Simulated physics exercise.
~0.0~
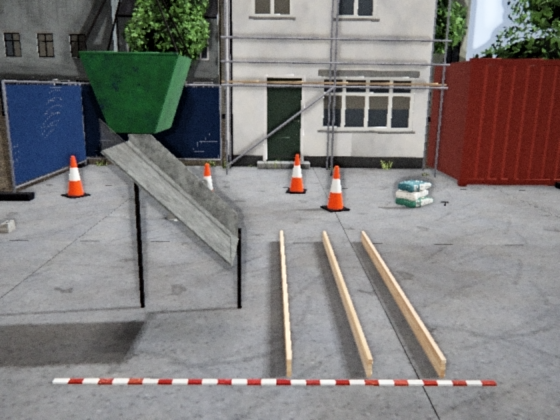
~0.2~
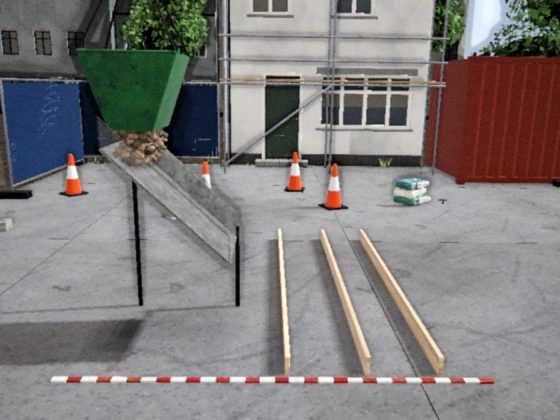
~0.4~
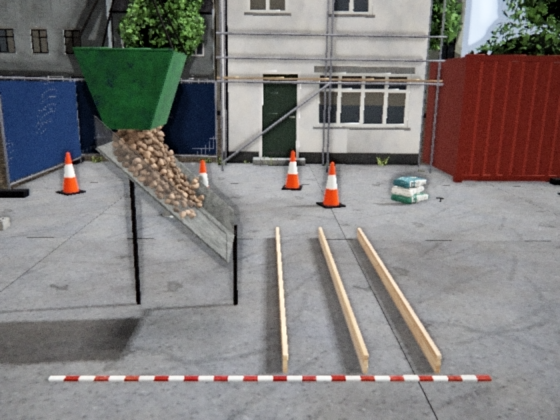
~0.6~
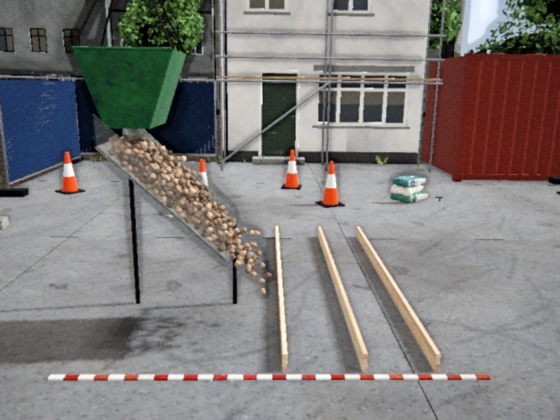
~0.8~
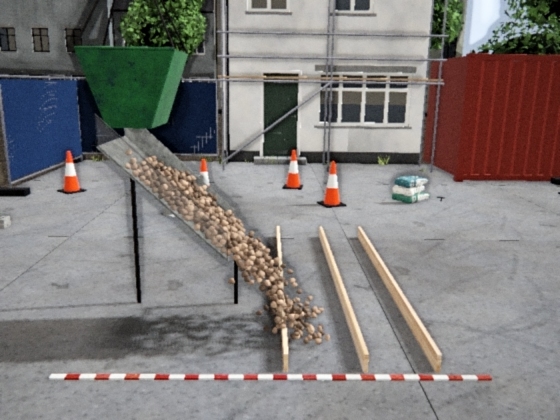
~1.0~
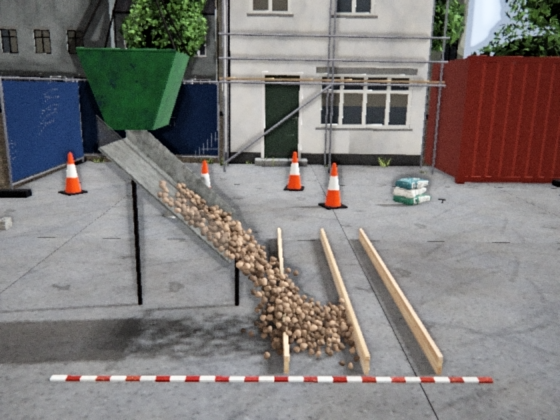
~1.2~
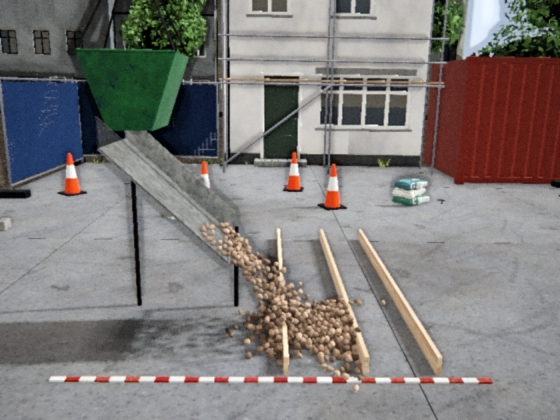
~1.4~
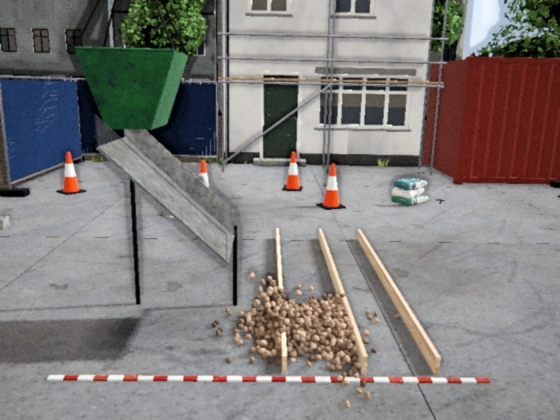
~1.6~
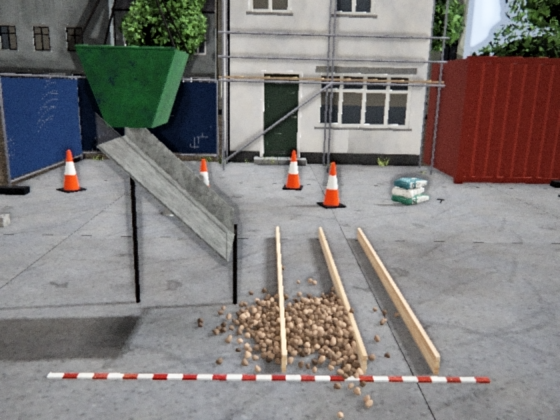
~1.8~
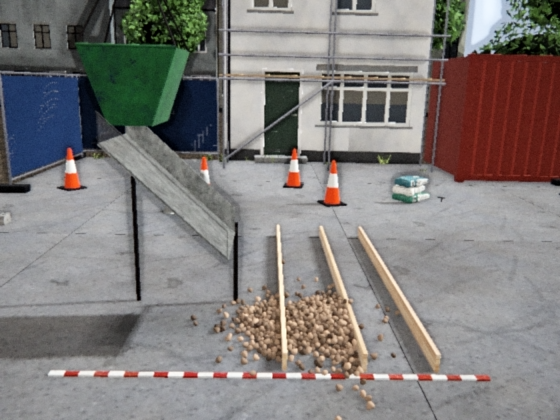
Brown stones sliding from a green skip down a steel slope, spilling over wooden boards and settling mostly in the left bay.
